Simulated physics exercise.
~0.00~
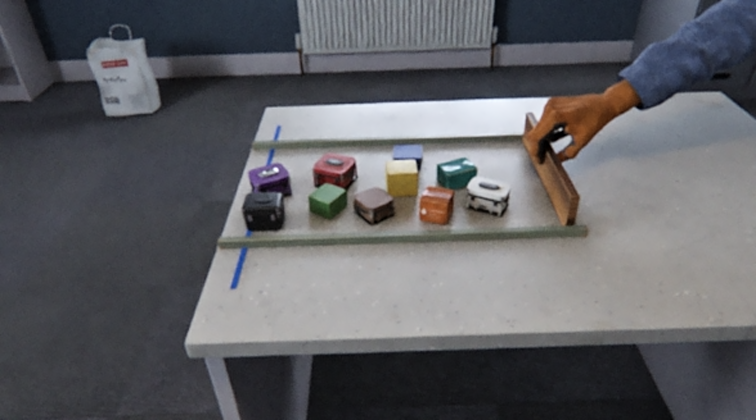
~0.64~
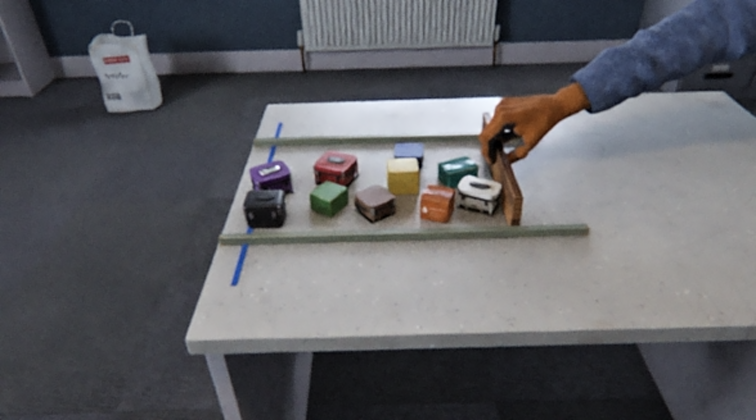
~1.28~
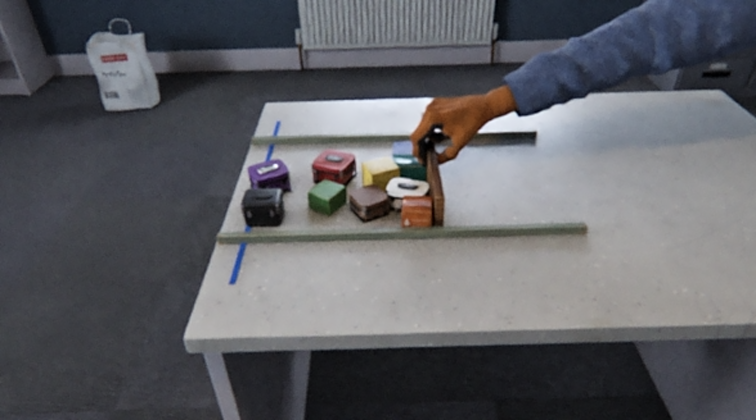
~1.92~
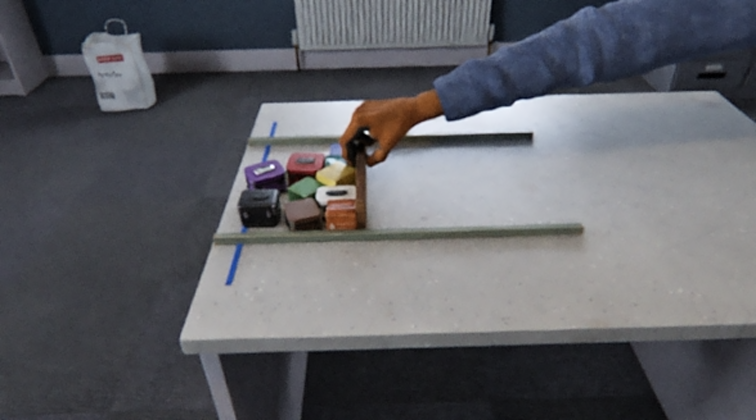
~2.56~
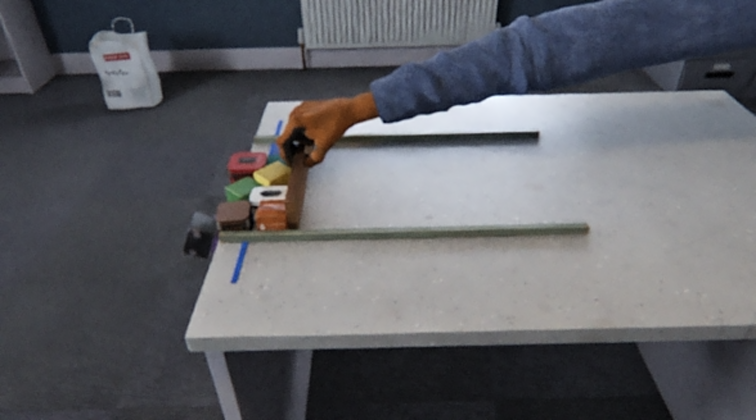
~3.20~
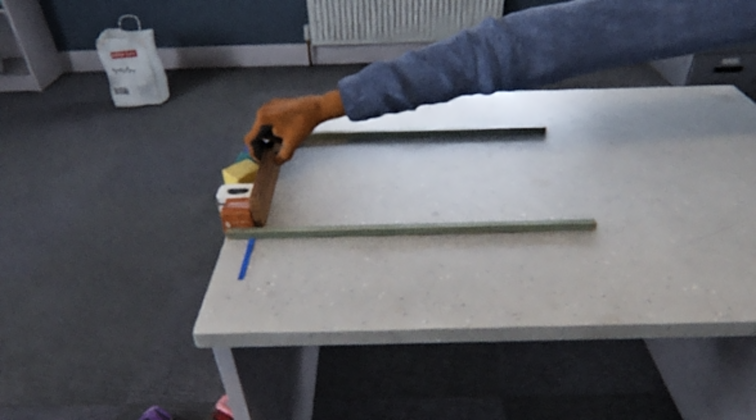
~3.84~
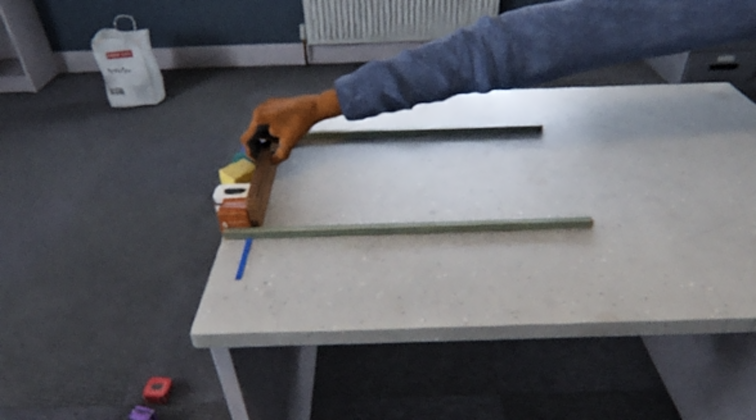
The clip opens on a pale table where ten small coloured cases and blocks sit scattered between two long rails, with a strip of blue tape near the left edge. A hand in a blue sleeve holds an upright wooden board at the right and slides it left, reaching the white case first. The board gathers the pieces into a tight cluster, nudging the green block, brown case and others toward the tape. The black case then tips off the left edge, and more pieces follow. Finally the board stops near the tape, with the purple, red, black, green and brown pieces gone from the table while the white, orange and yellow ones remain crowded at the edge.
